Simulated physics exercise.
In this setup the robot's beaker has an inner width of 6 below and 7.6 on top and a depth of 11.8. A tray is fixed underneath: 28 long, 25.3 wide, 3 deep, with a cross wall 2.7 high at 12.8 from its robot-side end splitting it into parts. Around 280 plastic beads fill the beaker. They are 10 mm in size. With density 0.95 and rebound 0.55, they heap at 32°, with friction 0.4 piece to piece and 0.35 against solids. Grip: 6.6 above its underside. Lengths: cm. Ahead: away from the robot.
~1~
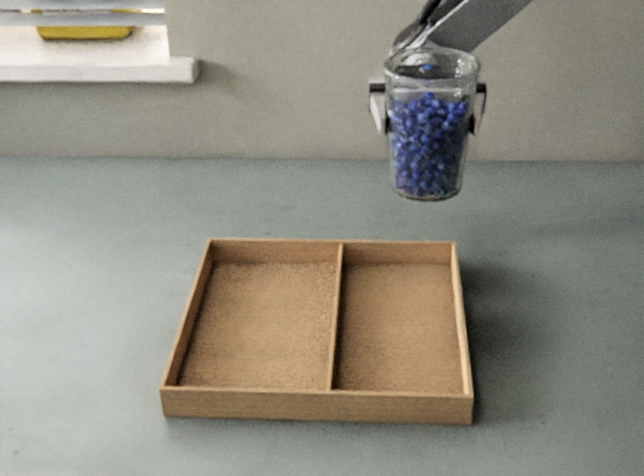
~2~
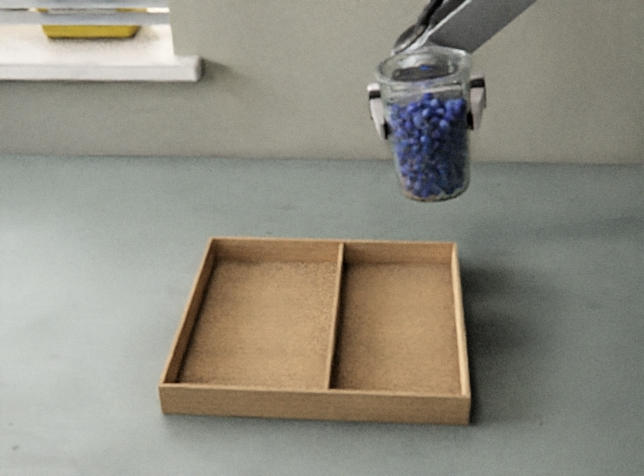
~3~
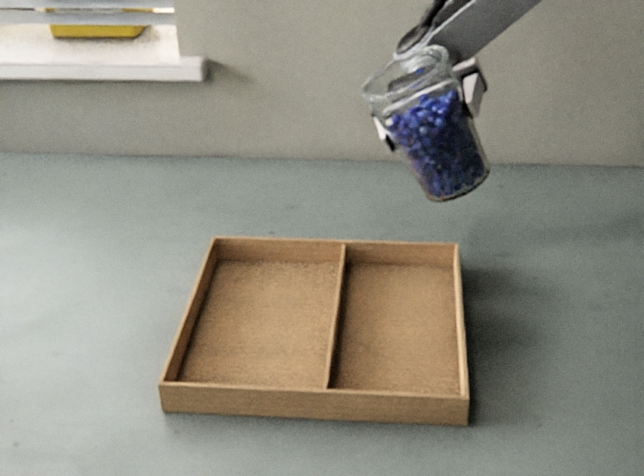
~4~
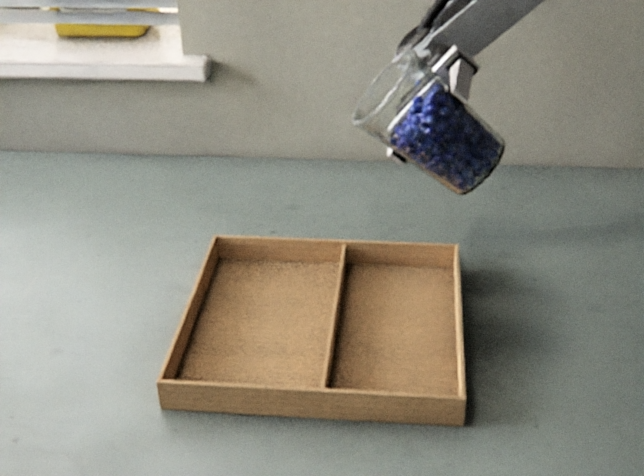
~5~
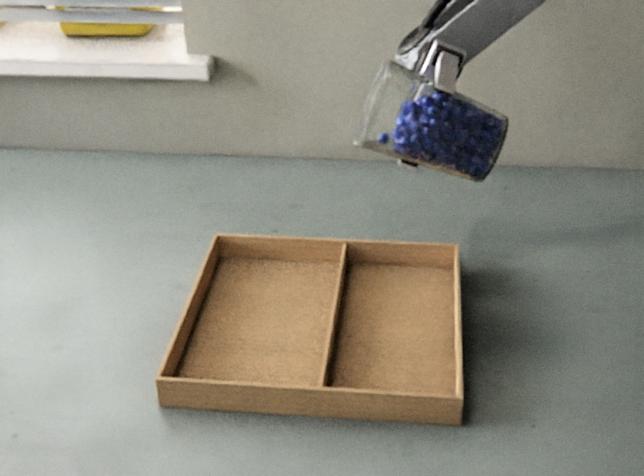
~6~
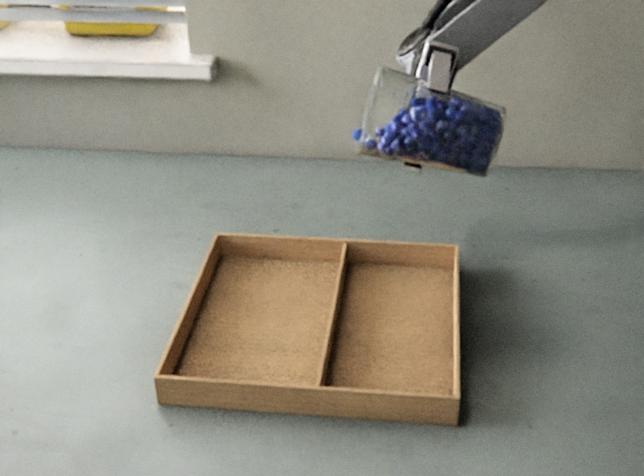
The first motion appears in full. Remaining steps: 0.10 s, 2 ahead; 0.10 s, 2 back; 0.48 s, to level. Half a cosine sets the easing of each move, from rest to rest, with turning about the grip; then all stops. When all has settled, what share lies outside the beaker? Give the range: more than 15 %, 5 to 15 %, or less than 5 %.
The range is 5 to 15 %.
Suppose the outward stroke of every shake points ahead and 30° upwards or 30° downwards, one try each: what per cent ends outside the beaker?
First try about 10 %, second try about 5 %.
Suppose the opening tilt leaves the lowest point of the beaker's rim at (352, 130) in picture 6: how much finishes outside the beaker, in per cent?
I'd say close to 0 per cent.
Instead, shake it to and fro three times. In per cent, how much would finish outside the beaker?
Then roughly 25 percent.
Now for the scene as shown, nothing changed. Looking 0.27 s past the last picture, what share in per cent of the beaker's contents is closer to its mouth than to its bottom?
Roughly 50 %.
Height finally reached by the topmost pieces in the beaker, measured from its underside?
I'd say close to 9.5 cm.
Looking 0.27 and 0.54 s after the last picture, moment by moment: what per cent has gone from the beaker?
I'd put it near 5 percent first and near 10 percent later.
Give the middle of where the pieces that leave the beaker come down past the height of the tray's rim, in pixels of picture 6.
They come through centred close to (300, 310).
Then, 0.27 s on, tilted 72° forward, highest piece 25 above the table; 260 in the beaker, 1 in the far-side part, 20 in flight or on a rim.
Then, 0.54 s on, tilted 14° forward, highest piece 29 above the table; 252 in the beaker, 23 in the far-side part, 2 in the robot-side part, 4 in flight or on a rim.
Then, 0.88 s on, level, highest piece 27 above the table; 252 in the beaker, 25 in the far-side part, 4 in the robot-side part.
Then, 1.93 s on, level, highest piece 27 above the table; 252 in the beaker, 25 in the far-side part, 4 in the robot-side part.
In the end, 252 in the beaker, 25 in the far-side part, 4 in the robot-side part. That is 10 % outside the beaker.
